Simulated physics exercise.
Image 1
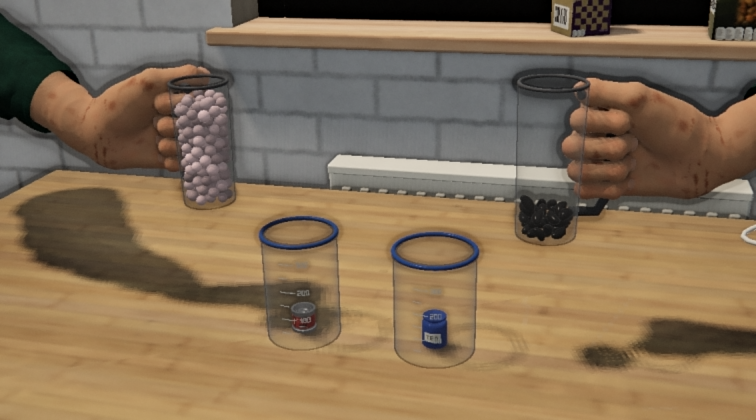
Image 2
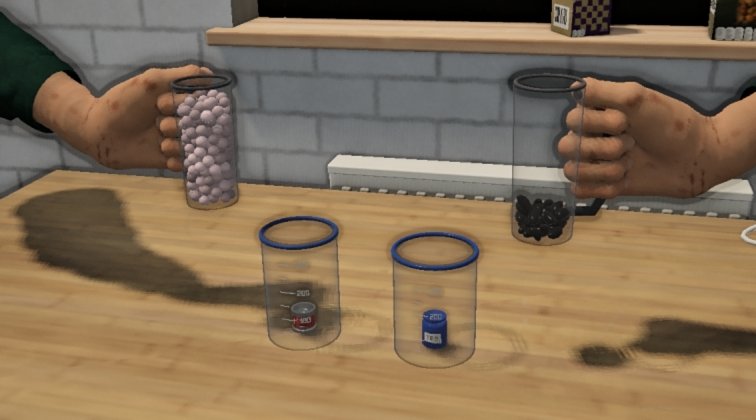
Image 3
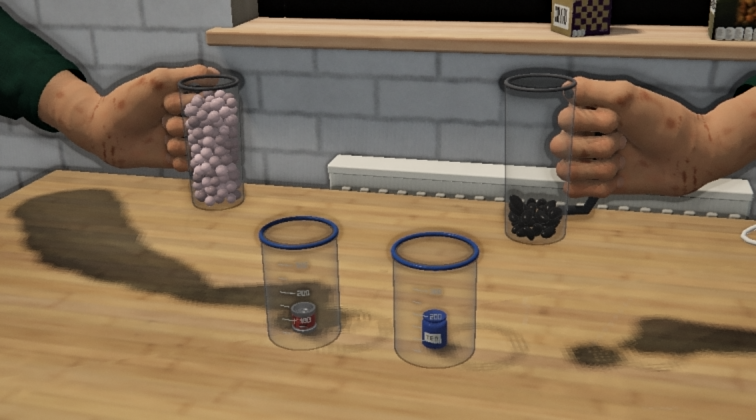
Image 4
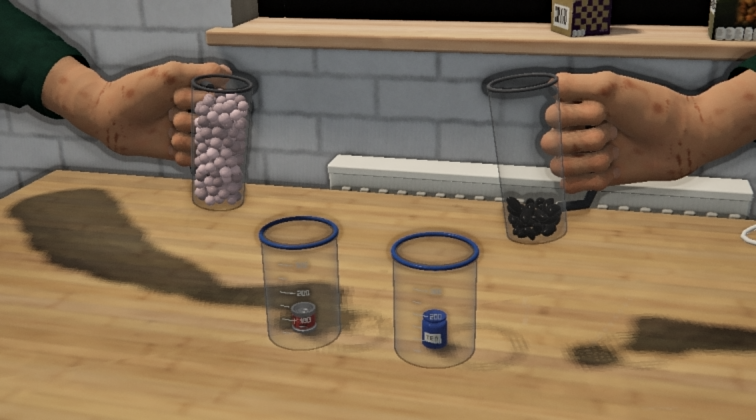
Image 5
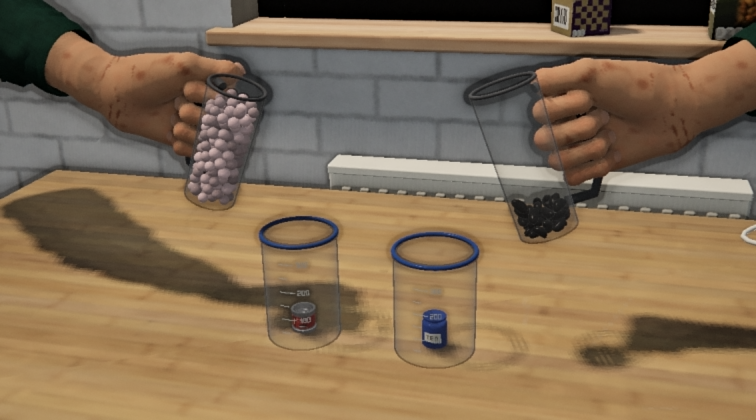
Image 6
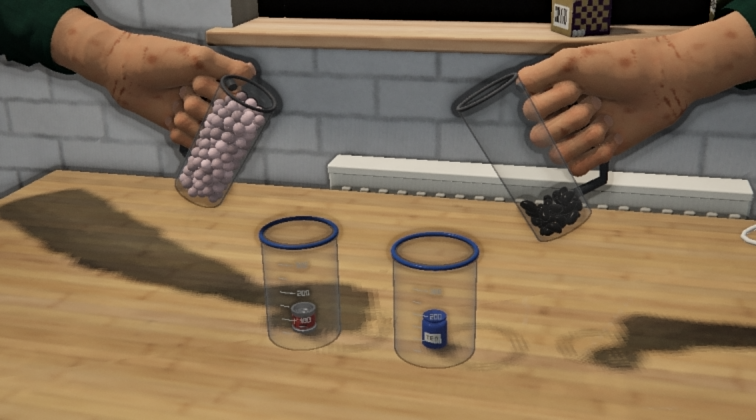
Two hands reach in from the left and right over a light wooden table in front of a grey brick wall, seen from slightly above by a still camera. The left hand holds a clear cup nearly full of pale pink pearls, the right one a clear cup of black beans, behind two blue-rimmed beakers holding a small red tin and a blue canister. Both cups shift slightly inward, then tilt steadily toward each other.
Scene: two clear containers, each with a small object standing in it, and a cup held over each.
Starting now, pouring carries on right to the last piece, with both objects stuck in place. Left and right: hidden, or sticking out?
In the end left: Out of sight, right: In sight.
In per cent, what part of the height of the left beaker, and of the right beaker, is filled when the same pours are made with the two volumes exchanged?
Left fill 15 percent; right fill 55 percent.
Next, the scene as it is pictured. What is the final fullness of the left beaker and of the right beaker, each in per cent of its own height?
The left one comes to 55 %, the right one to 20 %.
Then, 0.25 s past the last view, left beaker empty, all of its cupful still in the cup; right beaker empty, all of its cupful still in the cup.
Then, 0.57 s past the last view, left beaker nearly empty, nearly all of its cupful still in the cup; right beaker empty, all of its cupful still in the cup.
Then, 0.92 s past the last view, left beaker a quarter full, about half of its cupful still in the cup; right beaker nearly empty, nearly all of its cupful still in the cup.
Finally, left beaker half full (surface near (301, 278)), nothing beside it; right beaker a quarter full (surface near (435, 324)), nothing beside it; the left thing is covered; the right thing is still showing.
